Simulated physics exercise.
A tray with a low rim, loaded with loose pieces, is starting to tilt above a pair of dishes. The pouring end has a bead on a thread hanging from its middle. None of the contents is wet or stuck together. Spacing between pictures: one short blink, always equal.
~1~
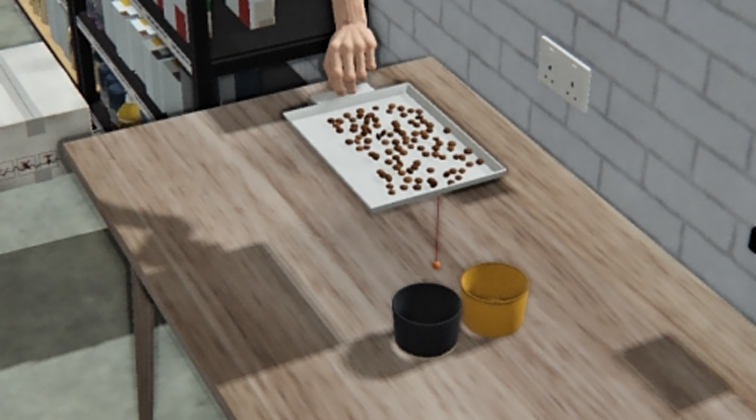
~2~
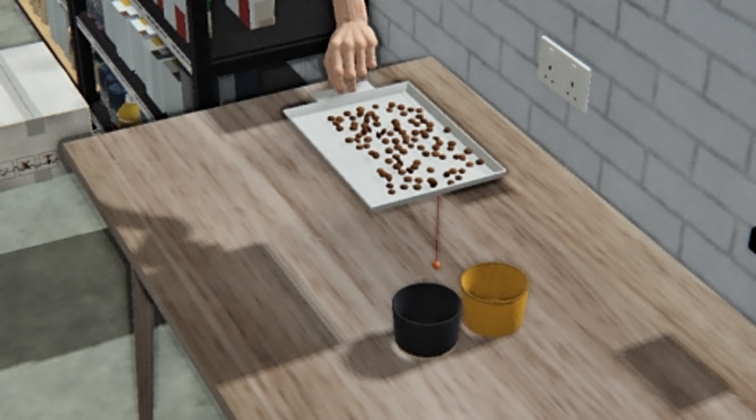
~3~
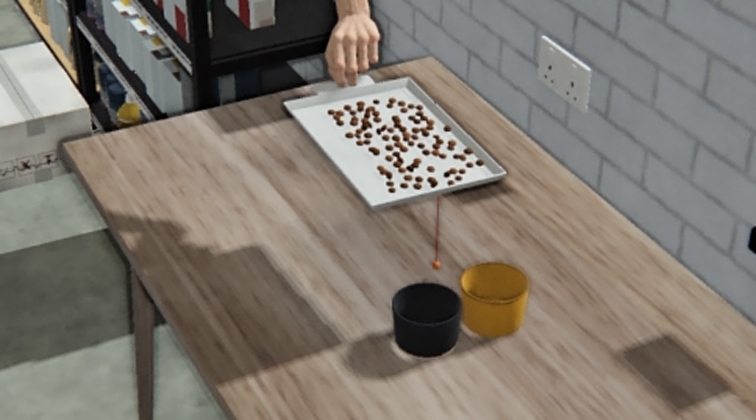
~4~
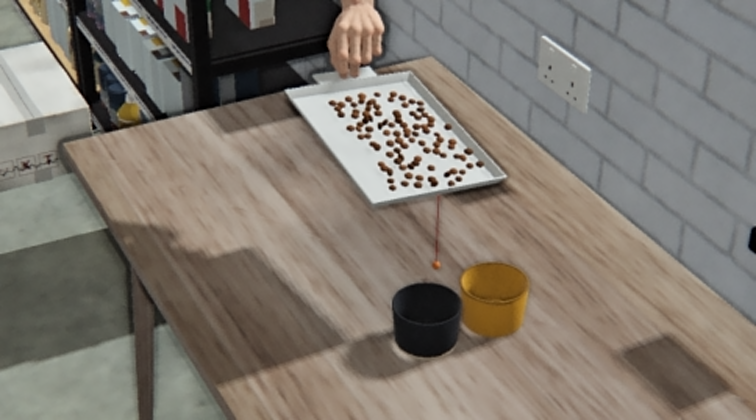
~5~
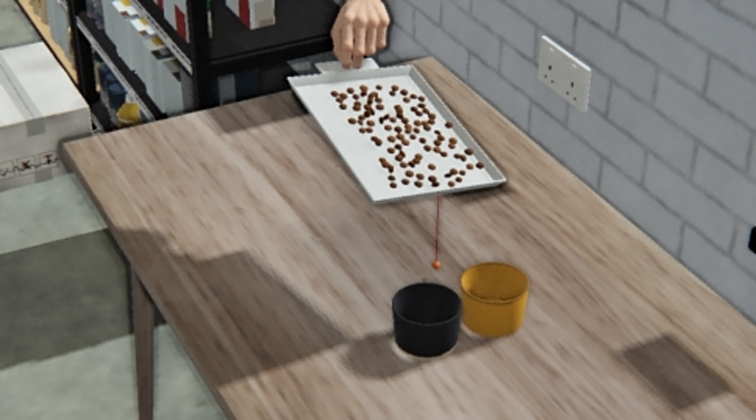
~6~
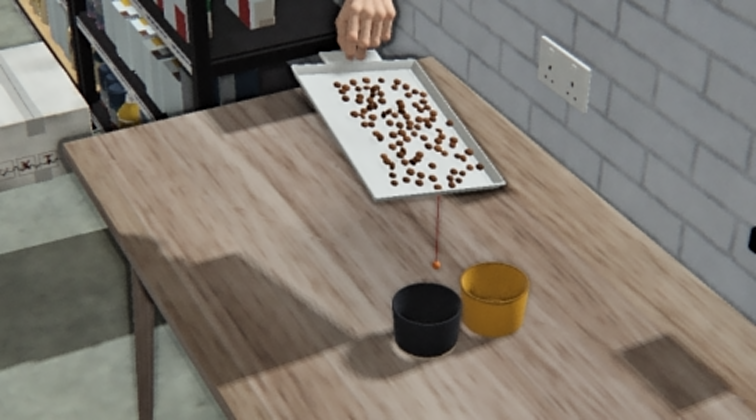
In the video, a hand holds a white tray scattered with small brown pieces above a wooden table with a black dish and a yellow dish, then gradually raises the handle end, tilting the tray slightly toward its right front corner.
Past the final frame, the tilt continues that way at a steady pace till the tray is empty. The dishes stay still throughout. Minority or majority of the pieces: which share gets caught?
The amount caught is going to be smaller than the amount missed.
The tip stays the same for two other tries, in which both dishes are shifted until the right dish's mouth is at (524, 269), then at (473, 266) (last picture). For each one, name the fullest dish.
Try 1: The rightmost dish; try 2: The rightmost dish.
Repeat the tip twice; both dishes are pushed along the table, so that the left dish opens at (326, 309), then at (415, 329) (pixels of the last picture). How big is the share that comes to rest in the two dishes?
0 and 0 in a hundred.
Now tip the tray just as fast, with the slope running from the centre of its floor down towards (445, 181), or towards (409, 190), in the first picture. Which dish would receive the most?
It would be the right-side one to begin with, and after that the left-side one.
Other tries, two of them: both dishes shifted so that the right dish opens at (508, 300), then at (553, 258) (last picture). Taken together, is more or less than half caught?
Result, first place: Not as much as half; second place: Not as much as half.
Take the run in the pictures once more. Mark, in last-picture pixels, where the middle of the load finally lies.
Near pixel (499, 291).
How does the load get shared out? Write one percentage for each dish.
Left dish near 0 in a hundred; right dish near 20.
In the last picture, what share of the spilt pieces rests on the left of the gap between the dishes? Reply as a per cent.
That would be roughly 10 per cent.
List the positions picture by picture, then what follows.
Corners of the pouring end (373, 204) and (499, 169), level; middle of the load (396, 142), bits of dog kibble; left dish (444, 338); right dish (511, 316); bead on its thread (436, 265), in the first picture.
Corners of the pouring end (374, 203) and (499, 169), level; middle of the load (396, 141), in the second picture.
Corners of the pouring end (374, 201) and (499, 171), tipped barely, lowest at the right corner; middle of the load (396, 138), in the third picture.
Corners of the pouring end (375, 199) and (500, 174), tipped a little, lowest at the right corner; middle of the load (397, 134), in the fourth picture.
Corners of the pouring end (376, 196) and (499, 177), tipped a little, lowest at the right corner; middle of the load (398, 129), in the fifth picture.
Corners of the pouring end (378, 194) and (499, 180), tipped clearly, lowest at the right corner; middle of the load (400, 125); left dish (444, 338); right dish (511, 316), in the sixth picture.
Just after the last frame, tray tipped steeply; the larger part on the tray; just a few in the right dish; roughly a quarter in the air.
A moment on, tray tipped past a quarter turn; about a tenth in the right dish; the larger part outside both.
Further on, tray tipped past a quarter turn; about a tenth in the right dish; the larger part outside both.
When it is over, tray tipped past a quarter turn; not one in the left dish; about a tenth in the right dish; the larger part outside both.
